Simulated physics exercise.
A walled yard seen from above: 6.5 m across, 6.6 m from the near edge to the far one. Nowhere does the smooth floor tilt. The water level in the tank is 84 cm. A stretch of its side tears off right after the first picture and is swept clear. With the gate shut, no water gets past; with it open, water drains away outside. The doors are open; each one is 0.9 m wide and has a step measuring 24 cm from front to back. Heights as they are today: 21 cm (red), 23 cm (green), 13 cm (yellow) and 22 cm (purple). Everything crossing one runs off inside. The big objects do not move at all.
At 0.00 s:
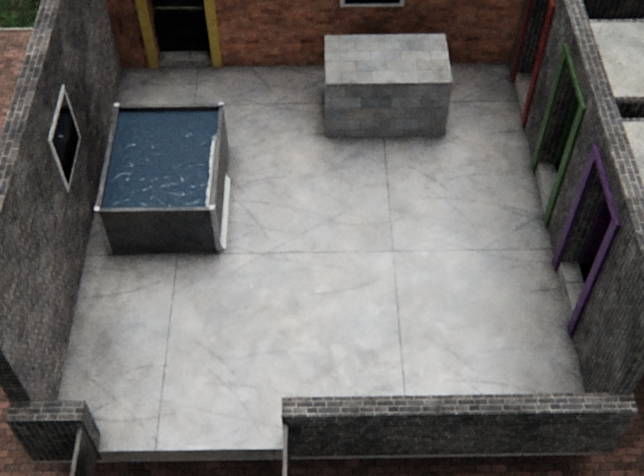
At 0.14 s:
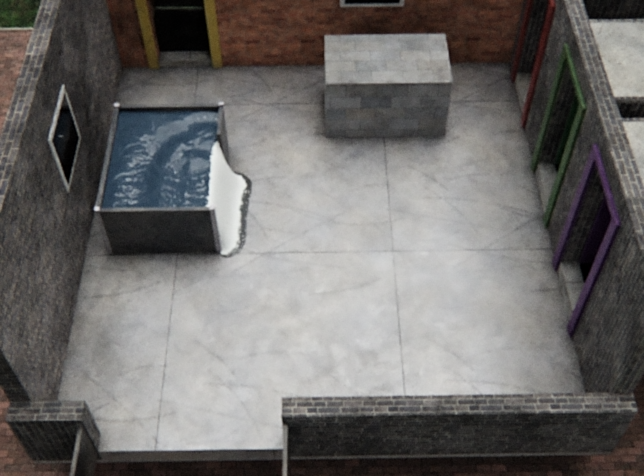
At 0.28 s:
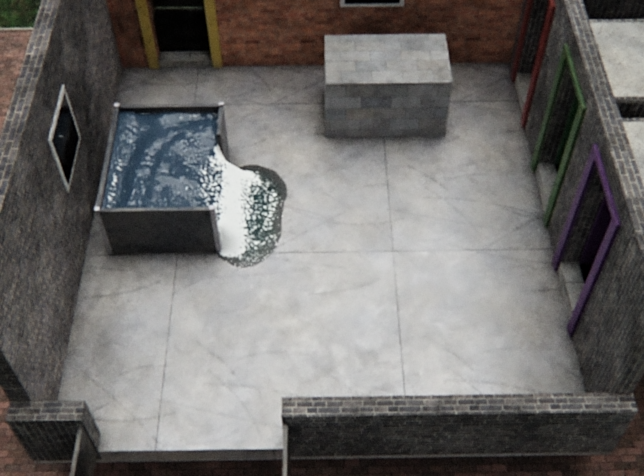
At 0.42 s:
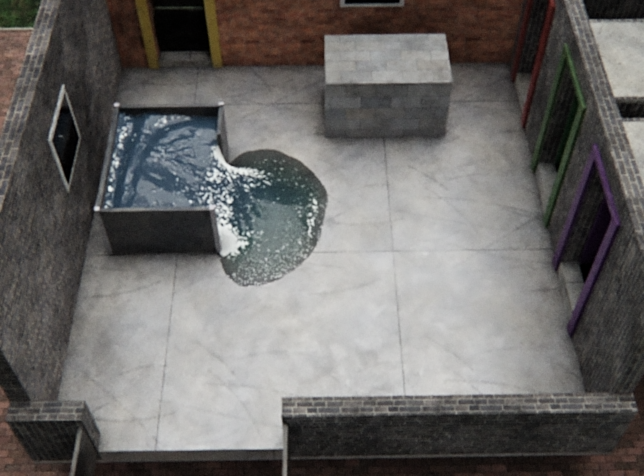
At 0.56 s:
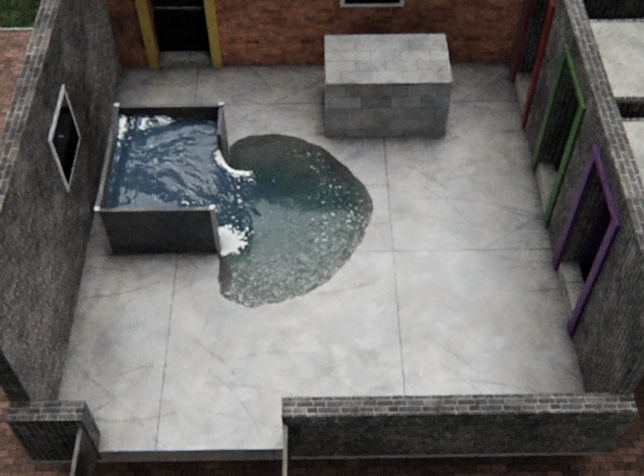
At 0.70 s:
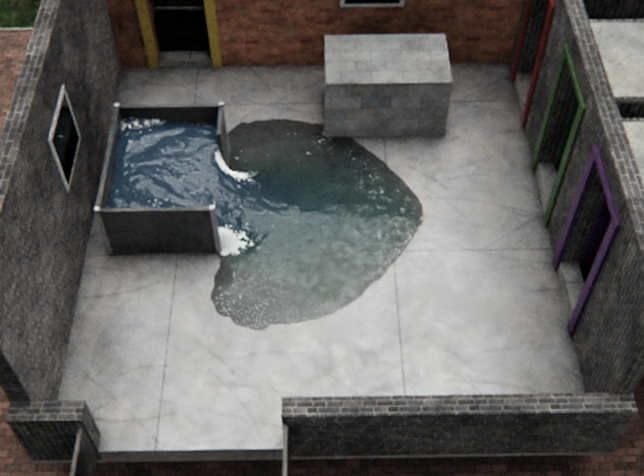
Water pours from the right side of a raised tank and spreads across the grey floor.
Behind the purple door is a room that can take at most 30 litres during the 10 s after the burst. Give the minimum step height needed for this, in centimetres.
Roughly 17 centimetres.
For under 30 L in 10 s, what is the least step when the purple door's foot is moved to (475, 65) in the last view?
About 14.0 cm.
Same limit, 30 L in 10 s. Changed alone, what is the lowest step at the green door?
Green would need about 20 cm on its own.
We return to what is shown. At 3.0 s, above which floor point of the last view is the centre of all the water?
Around (383, 231).
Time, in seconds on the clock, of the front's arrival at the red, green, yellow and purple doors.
It gets to red after 1.8 s, green after 1.2 s, yellow after 3.2 s and purple after 1.4 s.
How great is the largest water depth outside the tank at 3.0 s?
About 32 cm at most.
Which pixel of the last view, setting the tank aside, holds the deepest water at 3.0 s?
Near pixel (589, 411).
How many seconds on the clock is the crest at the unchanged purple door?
Approximately 2.0 s.
After 1.4 s water covers 45 % of the floor, deepest (36 cm) near (231, 231); it has not reached the purple door.
After 3.0 s water covers 60 % of the floor, deepest (32 cm) near (589, 411); 19 cm at the purple door, 5 litres in over its 22 cm step.
After 10.0 s water covers 100 % of the floor, deepest (14 cm) near (97, 204); 7 cm at the purple door, 5 litres in over its 22 cm step.
At the purple door as built, the water arrived by 1.5 s and peaked near 26 cm at 2.0 s.
With a step of 13.5 cm, 61 litres would have come in within the 10 s; with 18.5 cm, 19 litres. So under 30 litres takes about 17 cm.
